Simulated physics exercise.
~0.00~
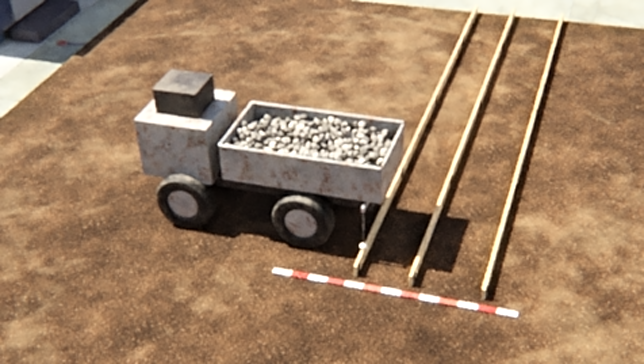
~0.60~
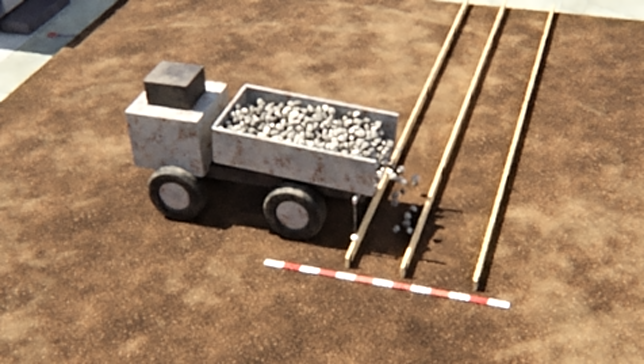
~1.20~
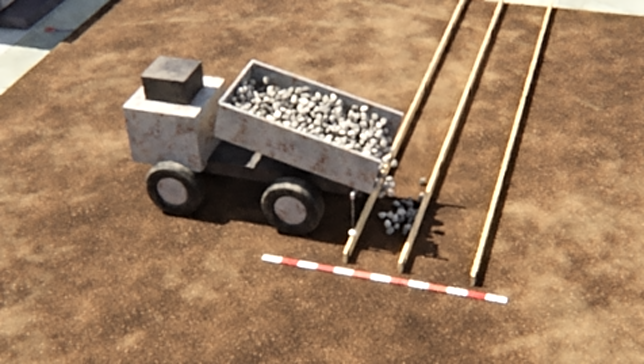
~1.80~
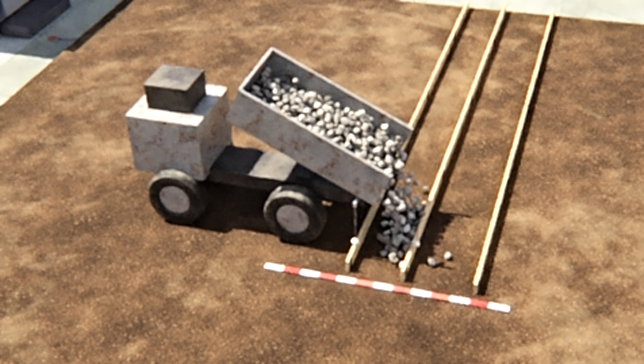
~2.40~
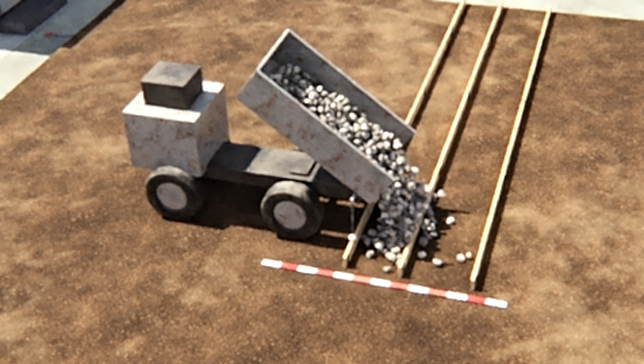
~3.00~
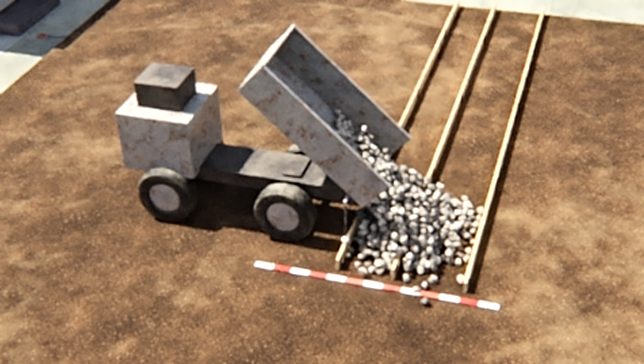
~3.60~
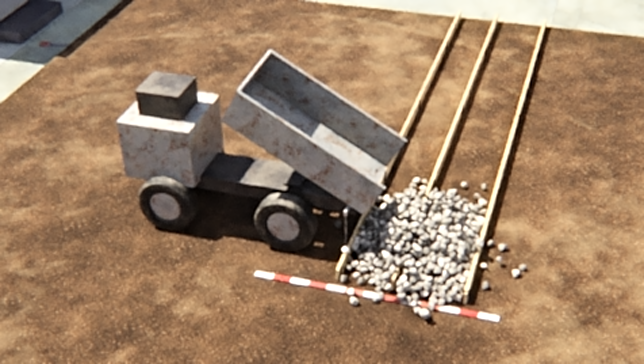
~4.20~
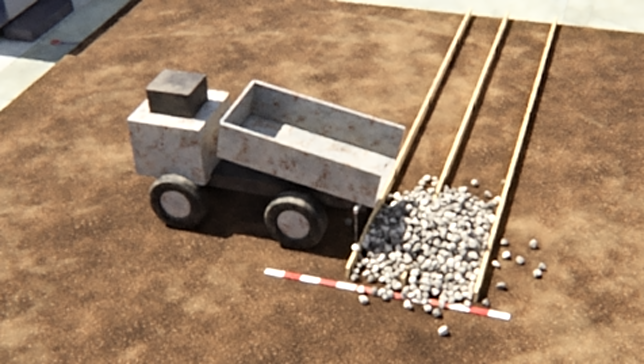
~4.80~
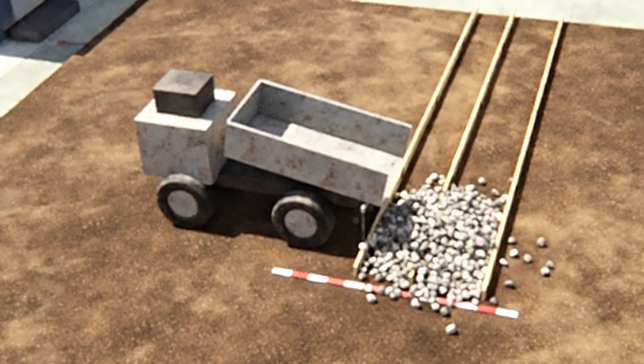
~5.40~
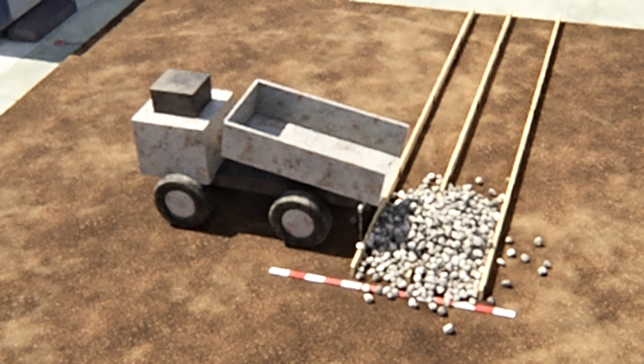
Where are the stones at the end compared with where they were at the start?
At the start the stones fill the truck's tipping body. At the end they lie in a heap on the ground behind the truck, mostly between the wooden boards, with a few strays to the right.
Toy-like tipper truck raising its body and pouring grey stones across wooden boards, then lowering it partway, empty, beside the heap.
